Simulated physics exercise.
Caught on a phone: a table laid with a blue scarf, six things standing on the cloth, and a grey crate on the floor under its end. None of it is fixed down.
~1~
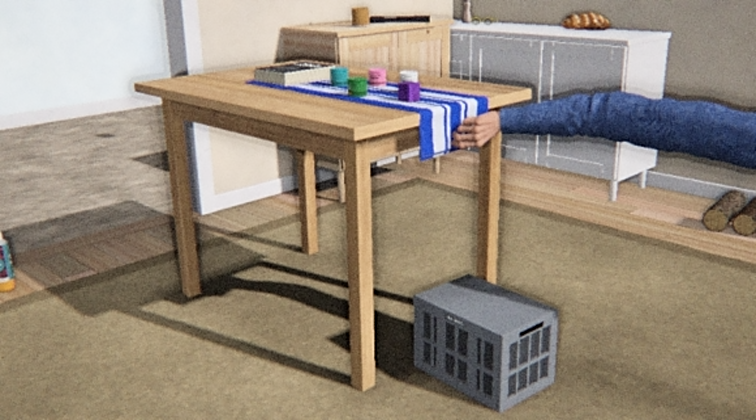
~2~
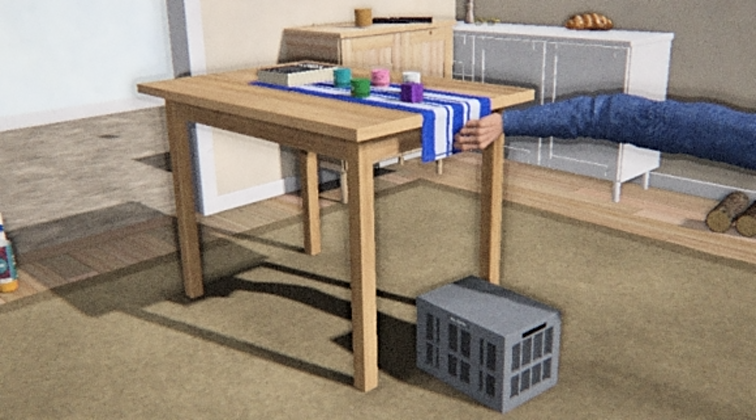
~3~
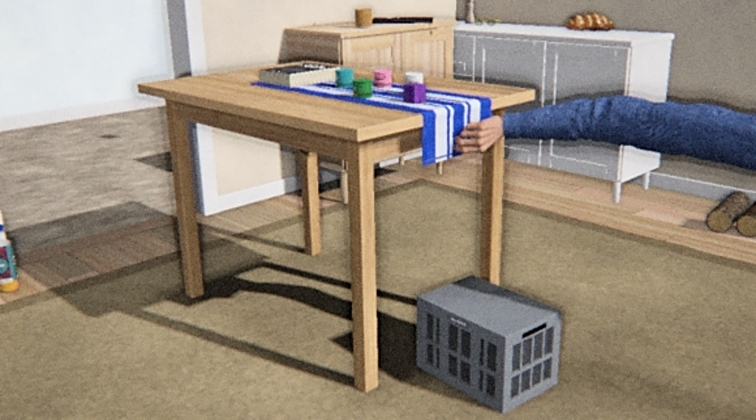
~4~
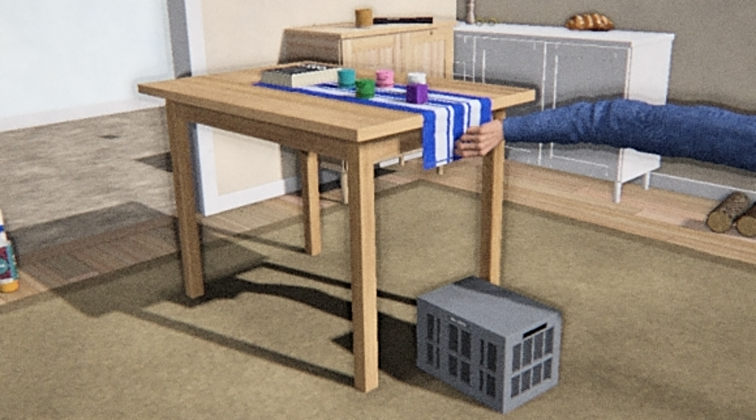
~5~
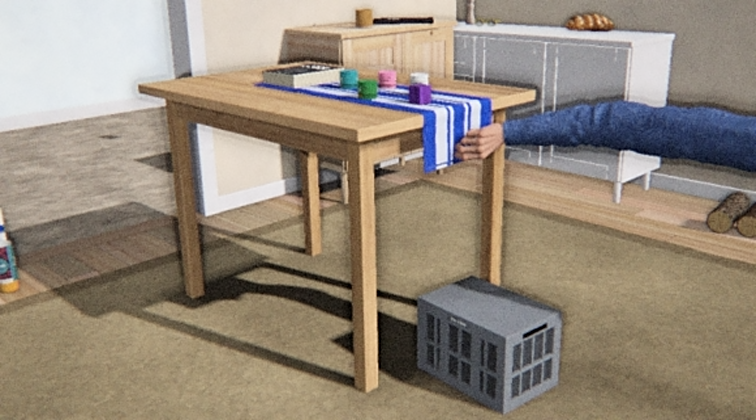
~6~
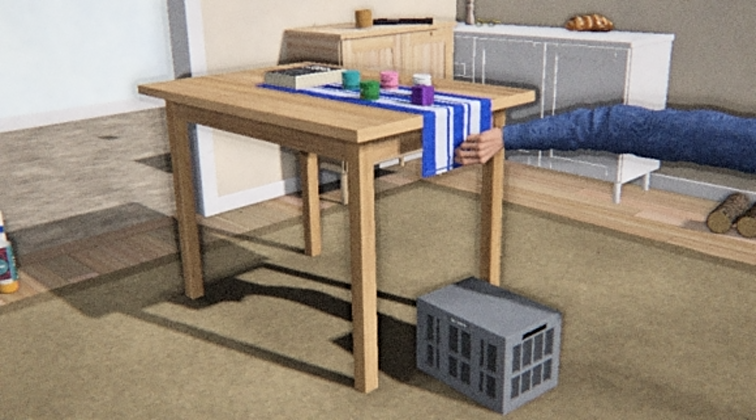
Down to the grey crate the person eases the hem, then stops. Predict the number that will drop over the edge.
The count that falls away is going to be four.
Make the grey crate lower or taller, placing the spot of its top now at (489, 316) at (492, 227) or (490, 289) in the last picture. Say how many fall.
1 and 3.
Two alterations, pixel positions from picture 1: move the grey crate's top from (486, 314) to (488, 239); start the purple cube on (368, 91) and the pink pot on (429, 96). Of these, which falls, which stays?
Looks like the purple cube hangs in there, and the pink pot ends up down.
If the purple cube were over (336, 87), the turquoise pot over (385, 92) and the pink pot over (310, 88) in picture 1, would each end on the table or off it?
The purple cube ends up still aboard, the turquoise pot ends up knocked off, the pink pot ends up still aboard.
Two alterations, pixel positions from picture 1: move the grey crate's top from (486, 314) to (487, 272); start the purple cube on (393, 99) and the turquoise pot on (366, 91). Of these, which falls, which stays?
In the end the purple cube is no longer on top and the turquoise pot is still on top.
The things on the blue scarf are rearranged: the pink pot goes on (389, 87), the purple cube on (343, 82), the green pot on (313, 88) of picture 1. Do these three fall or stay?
The pink pot will end up down, the purple cube will stay where it is, and the green pot will stay where it is.
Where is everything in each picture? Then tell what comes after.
In the first frame, hem (420, 161); purple cube (409, 83); white pot (409, 72); green pot (357, 78); pink pot (377, 70); turquoise pot (339, 68); top of the crate (486, 314).
In the second frame, hem (423, 162); purple cube (412, 84).
In the third frame, hem (423, 166); white pot (414, 74).
In the fourth frame, hem (424, 169); green pot (365, 80); top of the crate (489, 316).
In the fifth frame, hem (425, 173); pink pot (387, 72).
In the sixth frame, hem (423, 177); purple cube (423, 86); white pot (422, 76); green pot (370, 82); pink pot (389, 73); turquoise pot (350, 71).
Soon after, hem near (459, 227); purple cube gone.
Then, hem near (460, 265); purple cube, white pot and green pot gone.
At rest, hem on the crate; purple cube, white pot, green pot and pink pot gone. The table loses four.
